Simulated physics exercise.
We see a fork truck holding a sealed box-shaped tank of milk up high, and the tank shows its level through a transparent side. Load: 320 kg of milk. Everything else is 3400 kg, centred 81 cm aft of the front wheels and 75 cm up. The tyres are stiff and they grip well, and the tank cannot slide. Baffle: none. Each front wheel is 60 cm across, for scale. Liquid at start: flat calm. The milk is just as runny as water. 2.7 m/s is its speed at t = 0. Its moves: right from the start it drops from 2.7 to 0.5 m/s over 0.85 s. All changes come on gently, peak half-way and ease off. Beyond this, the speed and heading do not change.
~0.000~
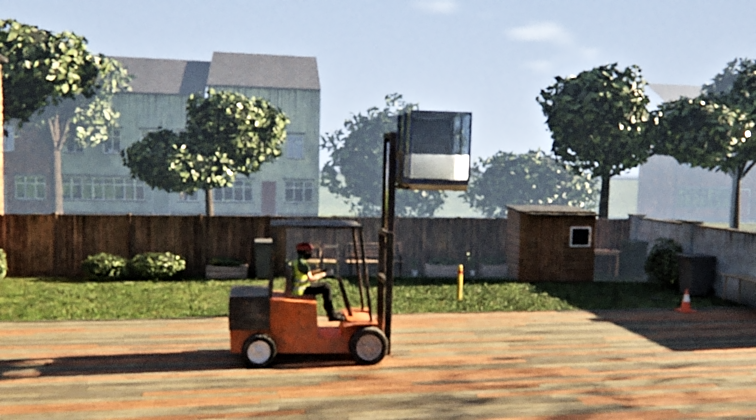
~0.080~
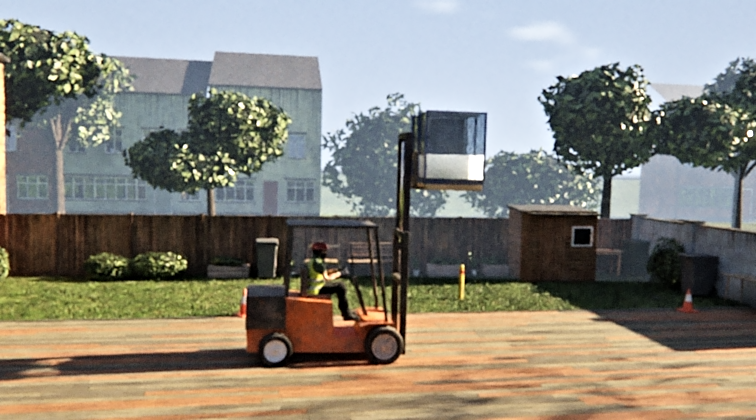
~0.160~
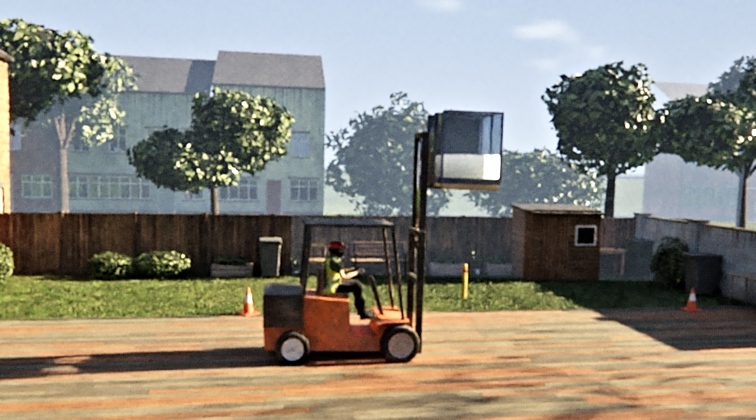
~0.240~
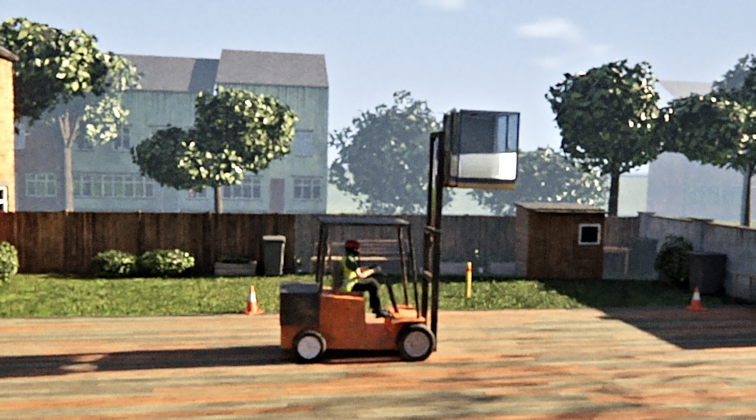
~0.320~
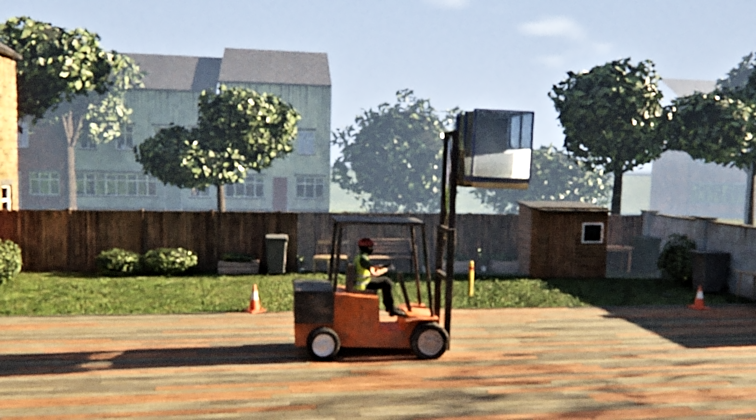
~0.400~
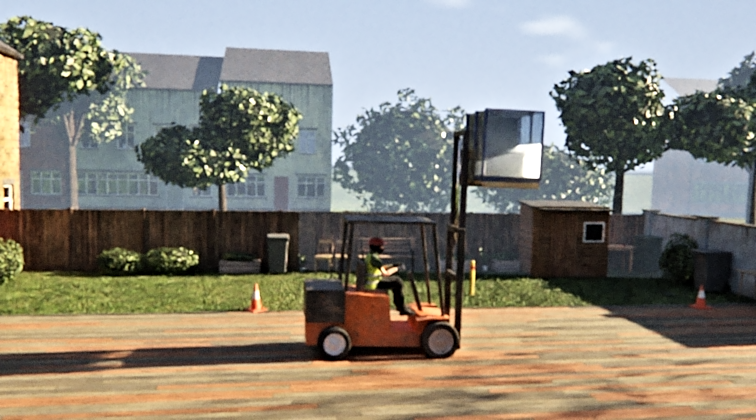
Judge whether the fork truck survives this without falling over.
It ends up upright without any lift.
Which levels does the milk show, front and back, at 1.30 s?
Close to 24 cm at the front end and 52 cm at the back end.
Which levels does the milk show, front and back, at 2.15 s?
About 56 cm in front, about 18 cm behind.
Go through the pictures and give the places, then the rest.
The first frame shows level at the front (461, 156); level at the back (420, 155); no lean yet; the front is on the right; a wheel hub at (370, 348).
The second frame shows level at the front (476, 156); level at the back (435, 155); no lean yet.
The third frame shows level at the front (492, 156); level at the back (452, 155); no lean yet.
The fourth frame shows level at the front (508, 155); level at the back (468, 155); no lean yet.
The fifth frame shows level at the front (522, 153); level at the back (482, 156); no lean yet.
The sixth frame shows level at the front (533, 149); level at the back (493, 159); no lean yet; a wheel hub at (442, 342).
By 0.45 s the lean is 1° nose down, wheels down; the liquid stands 47 cm on the front, 23 cm on the back.
By 1.30 s the lean is 0°, wheels down; the liquid stands 24 cm on the front, 51 cm on the back.
By 2.15 s the lean is 0°, wheels down; the liquid stands 56 cm on the front, 18 cm on the back.
By 3.84 s no wheel has left the ground; at worst the lighter axle bore 9 per cent of the weight.
